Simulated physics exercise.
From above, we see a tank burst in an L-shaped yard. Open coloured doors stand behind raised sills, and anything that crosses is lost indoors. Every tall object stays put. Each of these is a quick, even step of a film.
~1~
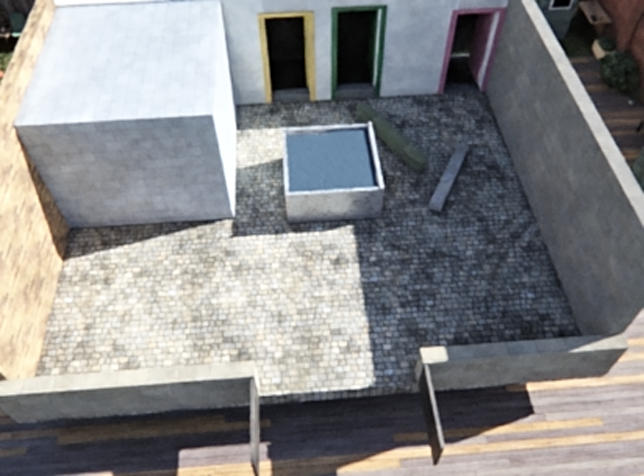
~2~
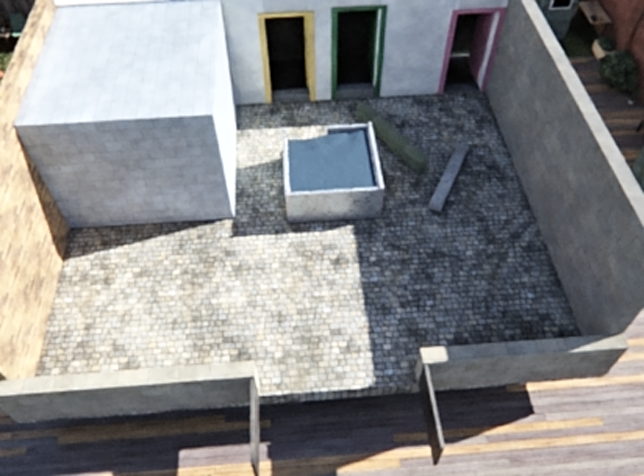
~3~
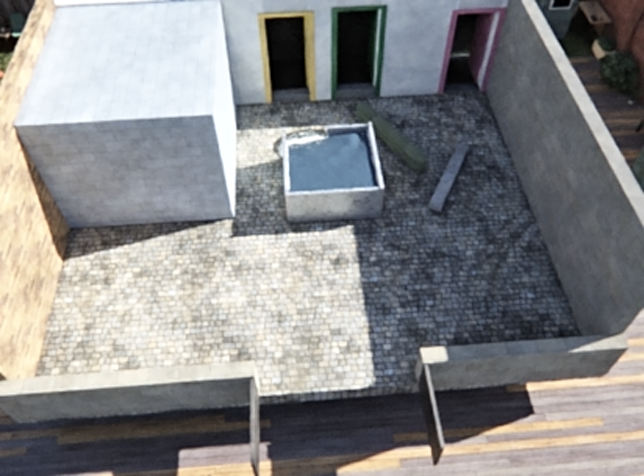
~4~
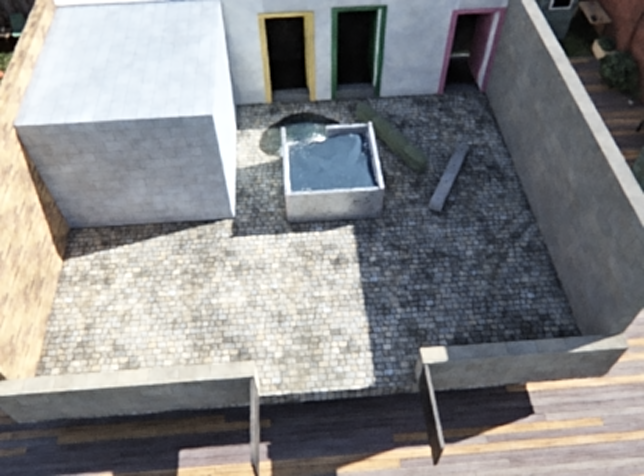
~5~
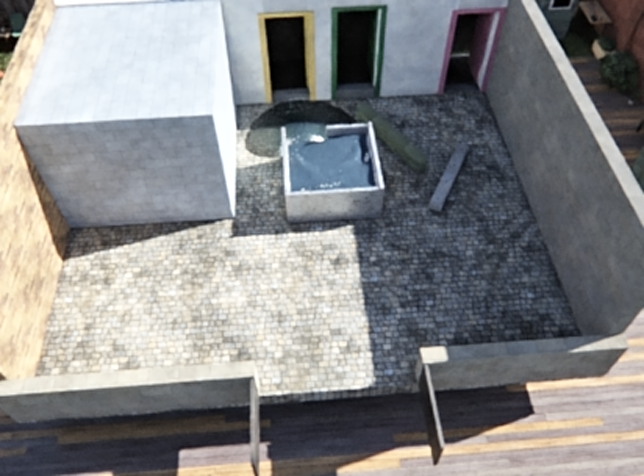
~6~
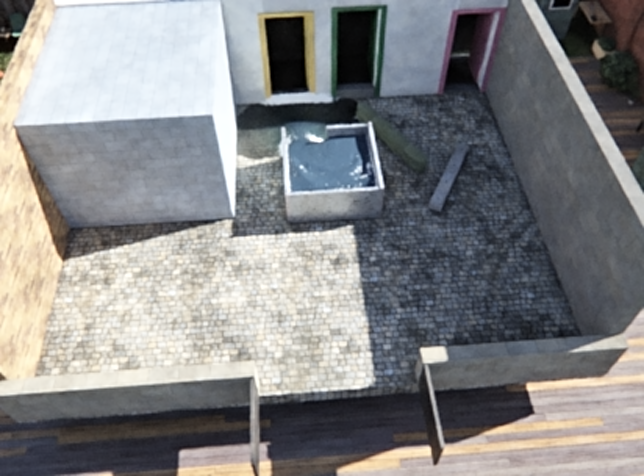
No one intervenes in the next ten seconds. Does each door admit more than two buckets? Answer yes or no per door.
Answers: The green door: No; the pink door: Yes; the yellow door: Yes.
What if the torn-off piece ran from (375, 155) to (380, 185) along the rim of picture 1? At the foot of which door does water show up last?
My pick is the door marked yellow.
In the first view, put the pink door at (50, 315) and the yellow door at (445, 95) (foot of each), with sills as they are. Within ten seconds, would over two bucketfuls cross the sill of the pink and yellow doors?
Note: Pink door remains short of it; yellow door remains short of it.
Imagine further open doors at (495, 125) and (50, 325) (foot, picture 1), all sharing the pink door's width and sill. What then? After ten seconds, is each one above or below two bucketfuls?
Exceeds it; stays within it.
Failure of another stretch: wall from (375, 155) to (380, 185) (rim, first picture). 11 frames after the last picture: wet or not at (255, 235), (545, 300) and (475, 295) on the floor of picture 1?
In the order given: Untouched, swamped and swamped.
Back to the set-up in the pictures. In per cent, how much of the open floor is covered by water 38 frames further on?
It should be close to 55 %.
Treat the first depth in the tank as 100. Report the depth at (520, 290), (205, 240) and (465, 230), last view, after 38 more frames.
Roughly 2 per cent, 0 per cent and 2 per cent.
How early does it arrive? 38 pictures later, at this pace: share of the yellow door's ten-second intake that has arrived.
Working it through, I arrive at 100 %.
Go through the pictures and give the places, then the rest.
The first frame shows still water in the open tank at (331, 161).
In the second frame, water pours out on the open tank's far side and has run to (283, 156).
In the third frame, water pours out on the open tank's far side and has run to a hidden place.
In the fourth frame, the front is at (310, 115), out from the gap on the open tank's far side.
In the fifth frame, water pours out on the open tank's far side and has run to (285, 103).
In the sixth frame, water pours out on the open tank's far side and has run to (254, 105).
A moment on, water covers 10 % of the floor; the green door wet at the sill, nothing in, the pink door not reached, the yellow door over two buckets in.
Next, water covers 20 % of the floor; the green door wet at the sill, nothing in, the pink door wet at the sill, nothing in, the yellow door far over two buckets in.
Then, water covers 30 % of the floor; the green door wet at the sill, nothing in, the pink door under two buckets in, the yellow door far over two buckets in.
Later, water covers 55 % of the floor; the green door wet at the sill, nothing in, the pink door over two buckets in, the yellow door far over two buckets in.
In the end, water covers 75 % of the floor; the green door wet at the sill, nothing in, the pink door over two buckets in, the yellow door far over two buckets in.
